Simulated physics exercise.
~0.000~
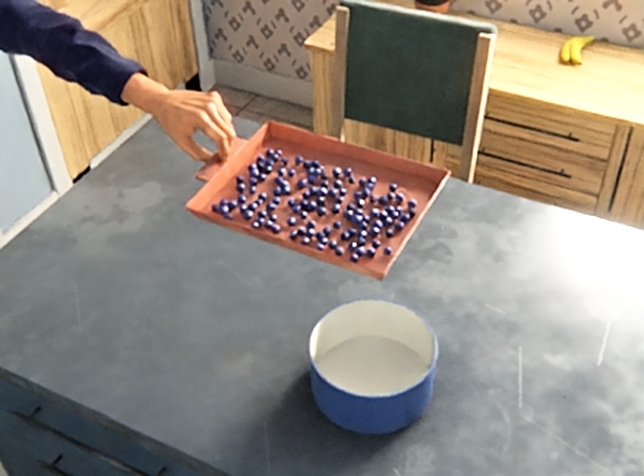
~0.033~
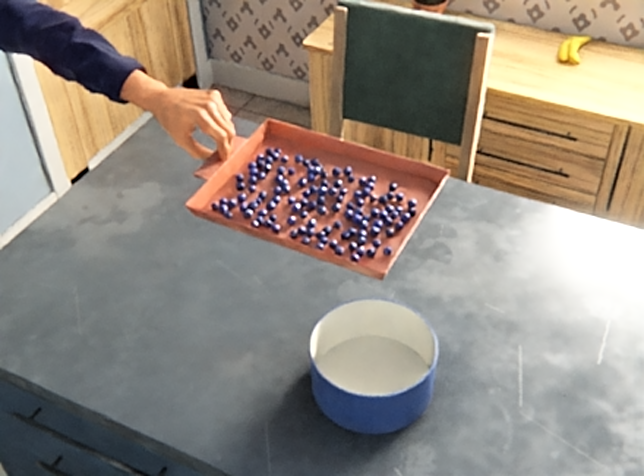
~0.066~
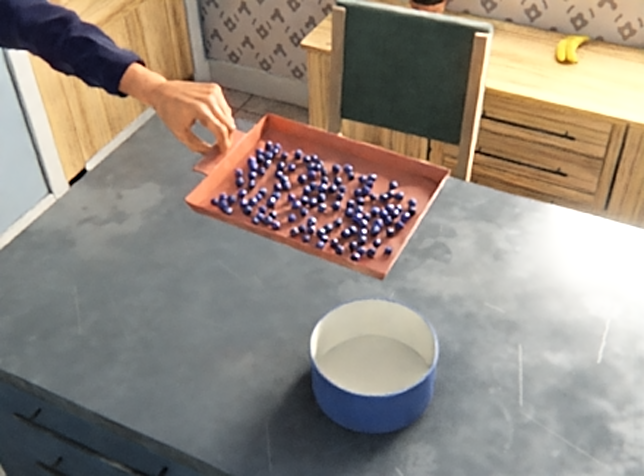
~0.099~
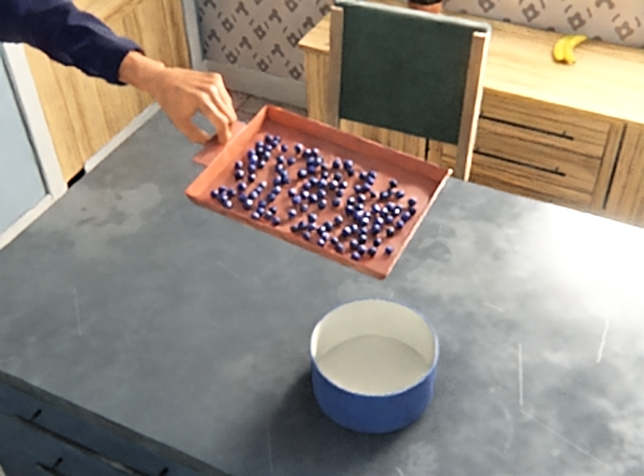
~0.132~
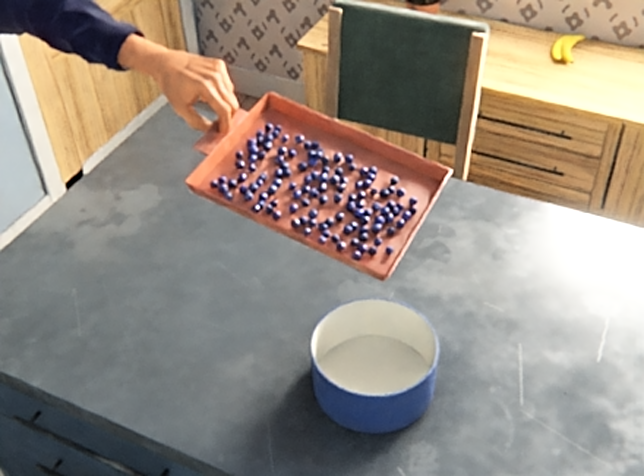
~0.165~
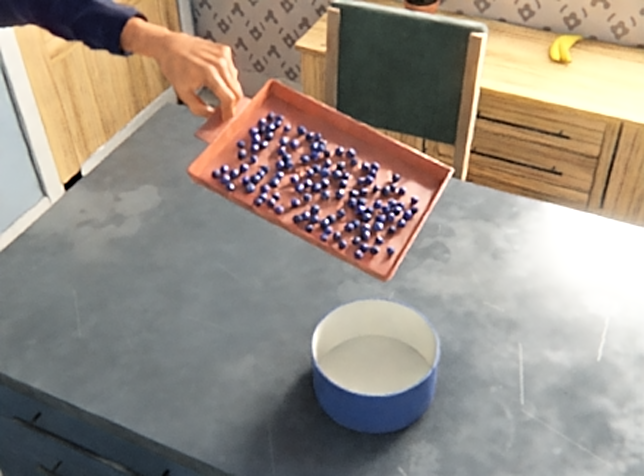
A hand in a dark blue sleeve raising the handle end of a reddish tray of blueberries, steadily tilting it above a blue pot.
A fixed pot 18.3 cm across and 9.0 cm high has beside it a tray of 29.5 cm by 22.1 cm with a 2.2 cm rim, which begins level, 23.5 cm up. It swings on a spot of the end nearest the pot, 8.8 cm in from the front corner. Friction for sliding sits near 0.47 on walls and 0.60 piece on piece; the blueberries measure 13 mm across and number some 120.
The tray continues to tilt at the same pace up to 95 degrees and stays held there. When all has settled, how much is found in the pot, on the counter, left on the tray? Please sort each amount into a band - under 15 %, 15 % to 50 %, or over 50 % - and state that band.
Pot: 15 % to 50 %; counter: Over 50 %; tray: Under 15 %.
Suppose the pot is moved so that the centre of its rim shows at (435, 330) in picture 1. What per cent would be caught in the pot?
70 %.
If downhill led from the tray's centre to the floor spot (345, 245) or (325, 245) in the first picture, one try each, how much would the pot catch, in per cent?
Estimate: Some 95 % and some 90 % respectively.
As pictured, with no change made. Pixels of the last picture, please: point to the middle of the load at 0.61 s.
Look about (415, 242) in the last view.
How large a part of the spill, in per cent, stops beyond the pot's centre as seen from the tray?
Roughly 100 percent of the spill.
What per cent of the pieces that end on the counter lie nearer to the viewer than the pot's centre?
Share: Some 20 %.
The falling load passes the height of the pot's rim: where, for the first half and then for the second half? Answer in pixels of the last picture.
Earlier half close to (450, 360), later half at (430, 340) in pixels.
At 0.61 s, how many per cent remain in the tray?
Close to 90 in a hundred parts of the load.
Then, at 0.43 s, tilt 56 degrees; the tray holds 100 %, the pot 0 %.
After 0.61 s, tilt 83 degrees; the tray holds 90 %, the pot 0 %.
Then, at 0.90 s, tilt 95 degrees; the tray holds 0 %, the pot 25 %.
By 1.6 s all is still; pot 35 %, counter 65 %, tray 0 %.
